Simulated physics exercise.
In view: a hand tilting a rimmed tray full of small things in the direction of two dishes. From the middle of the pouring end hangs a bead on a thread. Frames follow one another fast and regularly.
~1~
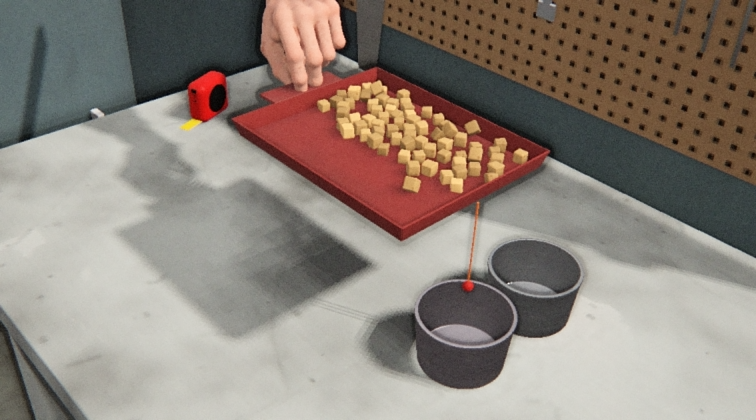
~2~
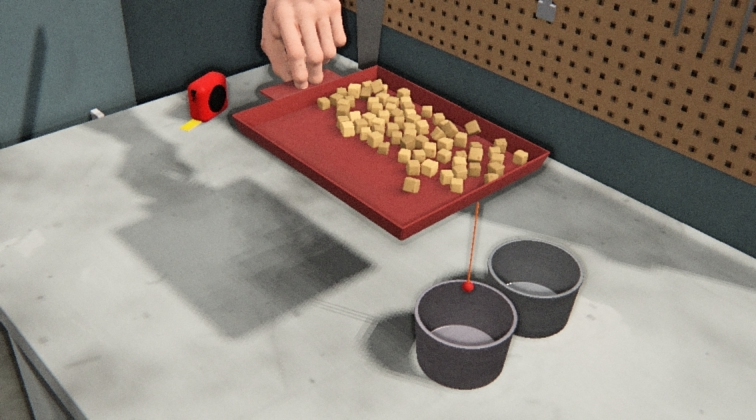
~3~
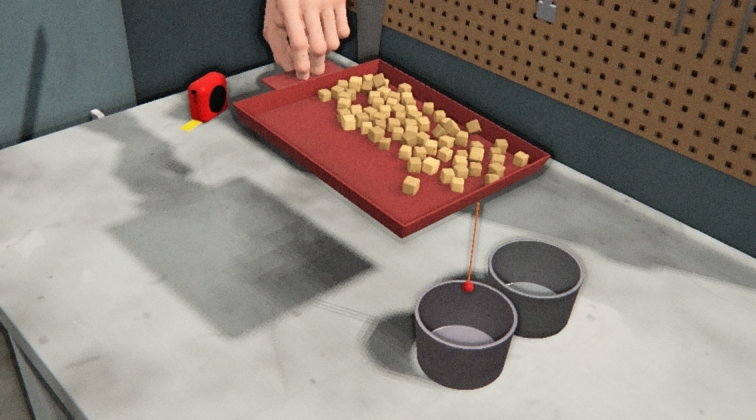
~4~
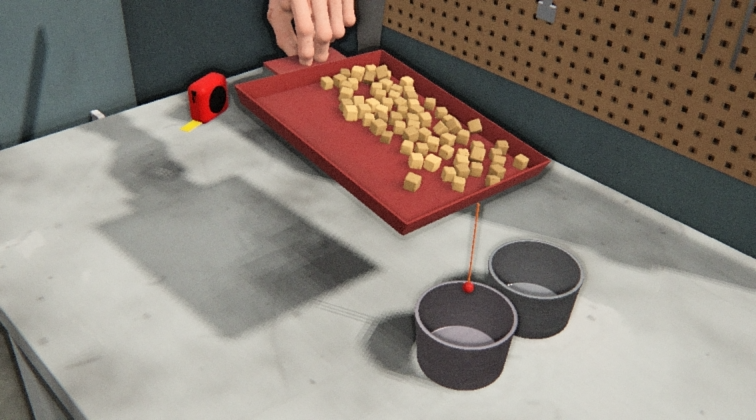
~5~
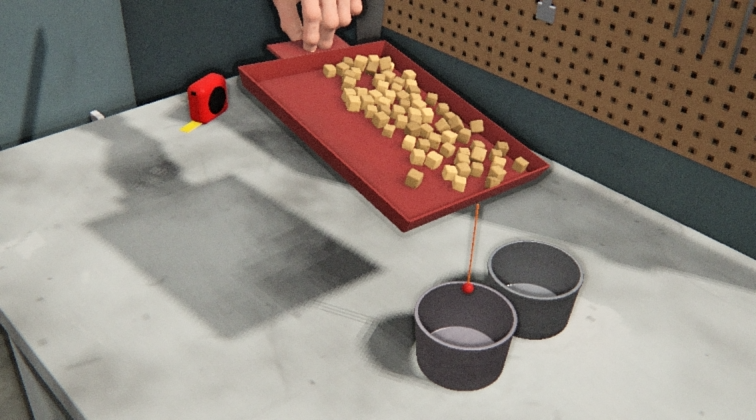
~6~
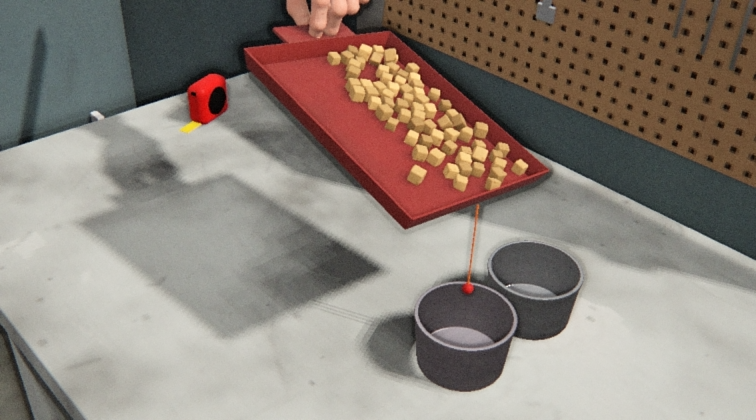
The video shows a hand raising the far end of a red rimmed tray of small wooden cubes above two dark round dishes, the tray gradually tilting toward its right corner while a red bead hangs from its near edge.
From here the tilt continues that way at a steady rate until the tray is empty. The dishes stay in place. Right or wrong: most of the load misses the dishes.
Wrong, the dishes get over half.
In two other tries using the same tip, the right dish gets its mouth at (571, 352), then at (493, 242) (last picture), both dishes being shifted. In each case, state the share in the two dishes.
0 and 20 %.
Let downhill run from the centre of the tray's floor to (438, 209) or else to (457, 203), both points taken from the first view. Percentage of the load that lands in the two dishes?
Respectively close to 30 and 10 in a hundred.
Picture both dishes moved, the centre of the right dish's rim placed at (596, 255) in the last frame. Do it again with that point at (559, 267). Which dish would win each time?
Well, the first go goes to the leftmost dish, and the second to the rightmost dish.
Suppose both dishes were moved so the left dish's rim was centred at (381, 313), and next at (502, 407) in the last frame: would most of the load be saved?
Short of half and then Short of half.
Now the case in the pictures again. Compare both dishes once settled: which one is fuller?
It's the one placed right that wins here.
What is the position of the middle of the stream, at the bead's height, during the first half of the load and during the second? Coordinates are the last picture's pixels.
The leading part at (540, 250), the rest of it at (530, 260).
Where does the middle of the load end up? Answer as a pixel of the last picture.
(530, 306).
Shortly afterwards, tray tipped steeply; the whole lot on the tray.
Next, tray tipped right over; the whole lot on the tray.
Some moments later, tray tipped past a quarter turn; only a few in the left dish; near two thirds in the right dish; near a third outside both.
In the end, tray tipped past a quarter turn; only a few in the left dish; near two thirds in the right dish; near a third outside both.
